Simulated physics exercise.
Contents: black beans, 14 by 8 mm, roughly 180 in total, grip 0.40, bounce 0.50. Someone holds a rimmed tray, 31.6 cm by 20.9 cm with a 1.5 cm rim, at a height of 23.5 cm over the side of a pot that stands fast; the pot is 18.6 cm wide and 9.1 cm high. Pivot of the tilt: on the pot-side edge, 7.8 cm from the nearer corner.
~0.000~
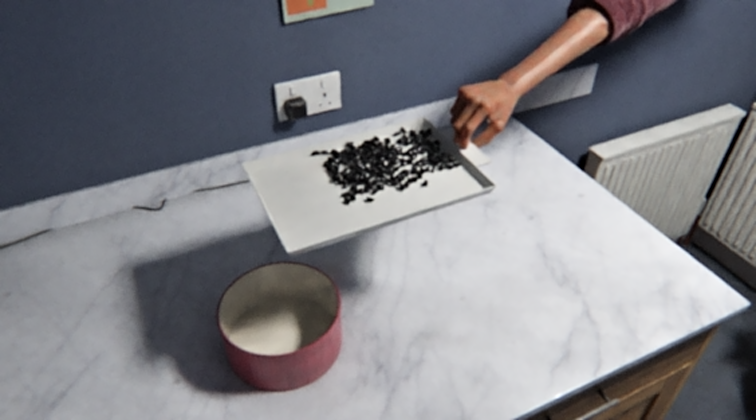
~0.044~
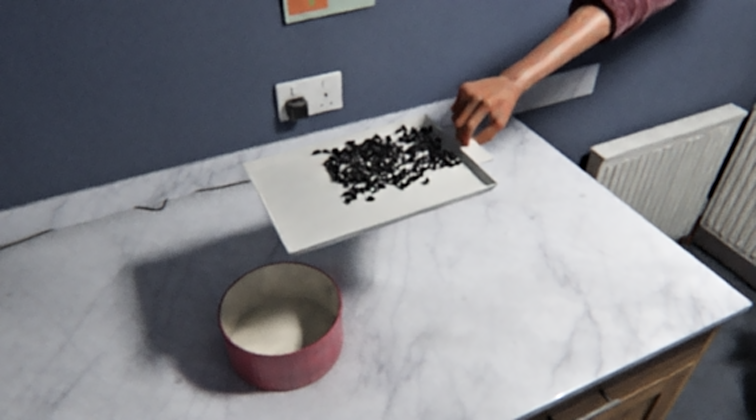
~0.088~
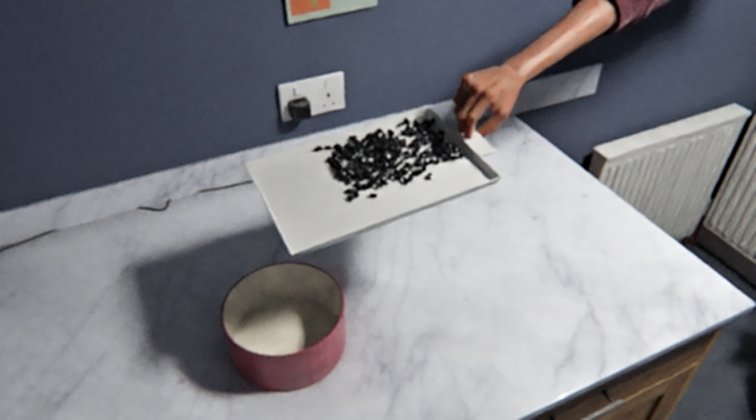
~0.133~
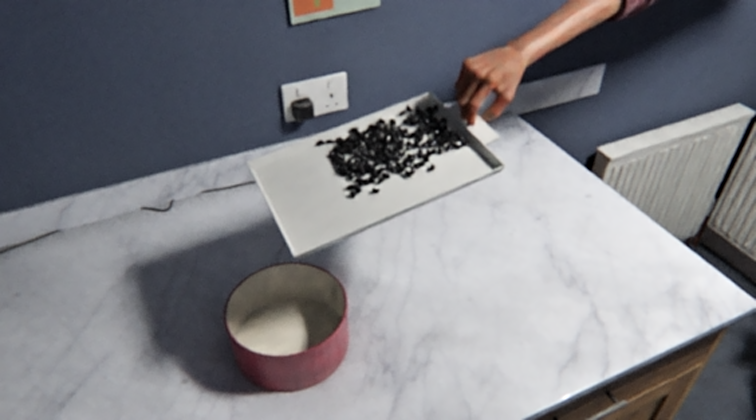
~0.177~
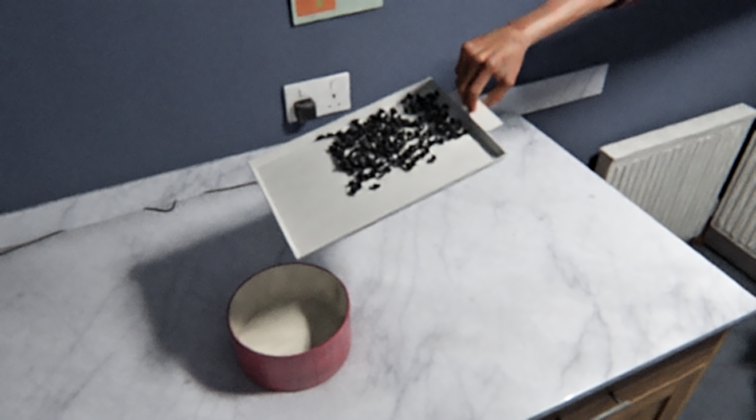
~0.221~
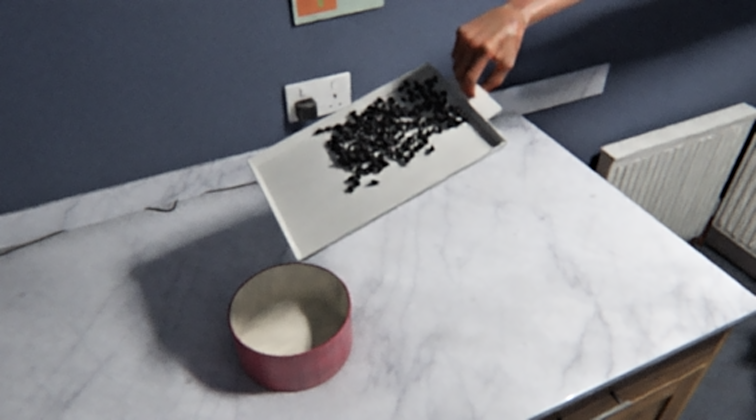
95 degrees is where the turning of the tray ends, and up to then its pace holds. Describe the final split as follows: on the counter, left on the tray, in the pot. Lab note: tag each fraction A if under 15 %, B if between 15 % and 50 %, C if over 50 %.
Counter = C, tray = A, pot = B.
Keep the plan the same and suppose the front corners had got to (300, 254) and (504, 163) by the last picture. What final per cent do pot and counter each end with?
Pot 60, counter 40.
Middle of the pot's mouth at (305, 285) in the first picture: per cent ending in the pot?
Close to 5 in a hundred.
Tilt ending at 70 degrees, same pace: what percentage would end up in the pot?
It would land at about 30 percent.
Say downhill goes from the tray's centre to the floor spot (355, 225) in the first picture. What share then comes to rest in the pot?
About 50 per cent.
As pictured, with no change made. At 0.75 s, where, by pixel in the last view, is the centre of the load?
Near (260, 301).
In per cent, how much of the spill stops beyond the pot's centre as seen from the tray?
About 100 per cent.
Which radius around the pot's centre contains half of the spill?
Some 28 cm, give or take.
After 0.54 s, tilt 56 degrees; the tray holds 100 %, the pot 0 %.
After 0.75 s, tilt 81 degrees; the tray holds 15 %, the pot 5 %.
Then, at 1.08 s, tilt 95 degrees; the tray holds 0 %, the pot 35 %.
By 2.4 s all is still; counter 65 %, tray 0 %, pot 35 %.
